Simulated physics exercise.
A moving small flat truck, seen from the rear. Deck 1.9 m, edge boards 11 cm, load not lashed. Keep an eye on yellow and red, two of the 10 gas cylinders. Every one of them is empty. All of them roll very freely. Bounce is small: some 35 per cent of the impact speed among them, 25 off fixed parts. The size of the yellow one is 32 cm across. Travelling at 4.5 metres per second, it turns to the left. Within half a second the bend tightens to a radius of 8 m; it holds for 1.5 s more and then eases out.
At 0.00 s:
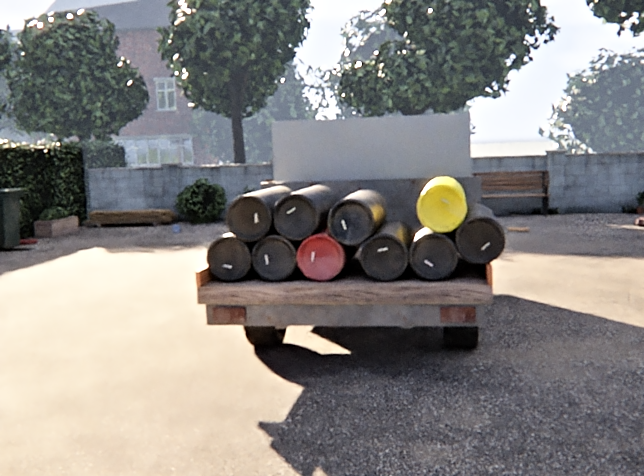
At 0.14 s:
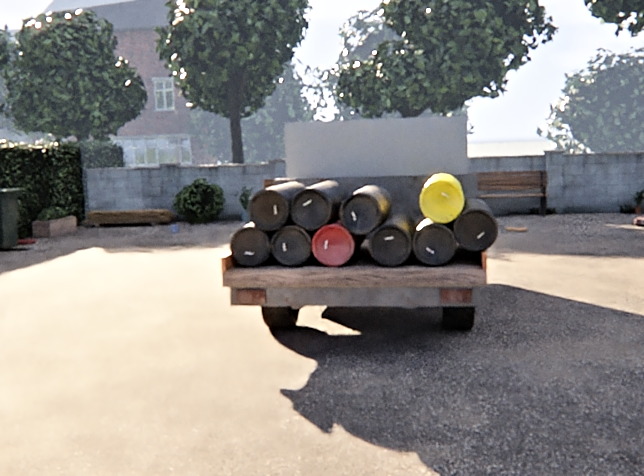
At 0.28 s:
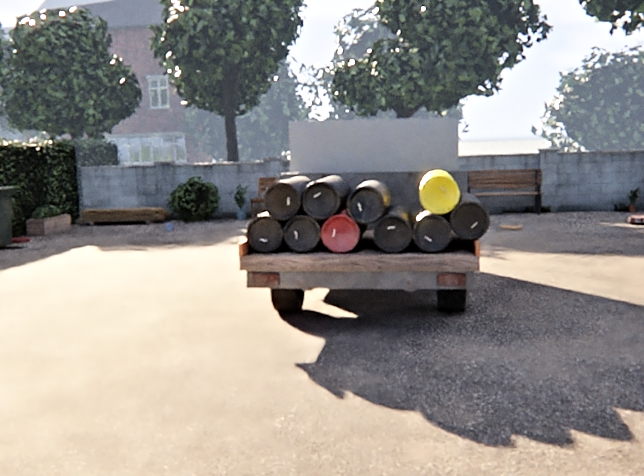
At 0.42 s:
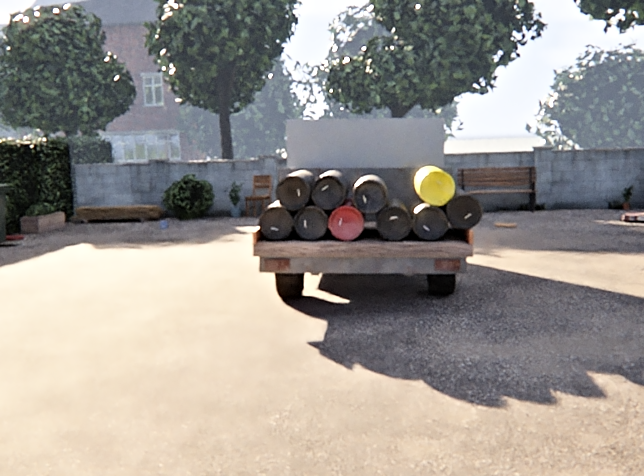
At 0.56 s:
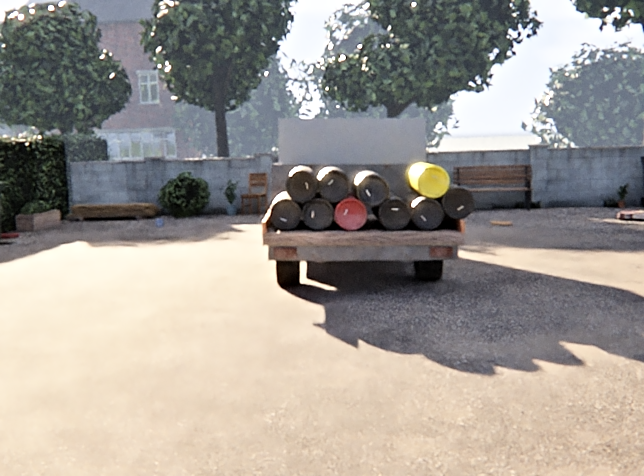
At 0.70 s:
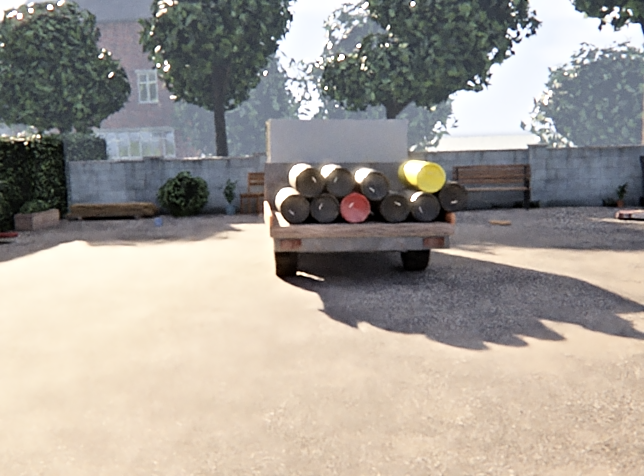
In a sunlit yard with trees and a low wall, a small flatbed truck stacked with dark cylinders, one red and one yellow, drove away and turned left, its bed leaning slightly right.
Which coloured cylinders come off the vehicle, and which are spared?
As for yellow, it drops over the side; as for red, it doesn't come off.
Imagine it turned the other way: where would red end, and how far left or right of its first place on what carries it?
Leftwards by roughly 0 cm.
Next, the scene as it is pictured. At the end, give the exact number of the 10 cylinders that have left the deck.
The number is 3.
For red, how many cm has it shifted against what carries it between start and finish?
About: Red 30.
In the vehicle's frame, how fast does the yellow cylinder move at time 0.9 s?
Close to 1.5 m/s at that moment.
After 0.9 s, yellow is in the air, 5 cm from the right edge, rolling right; red is on the deck, 90 cm from the right edge, rolling right; 1 off so far.
After 1.0 s, yellow is over the right board and falling; red is on the deck, 85 cm from the right edge, rolling right; 2 off so far.
After 1.2 s, yellow is over the right board and falling; red is on the deck, 80 cm from the right edge; 2 off so far.
At rest (2.8 s), yellow is over the right board and gone; red is on the deck, 80 cm from the right edge; 3 off so far.
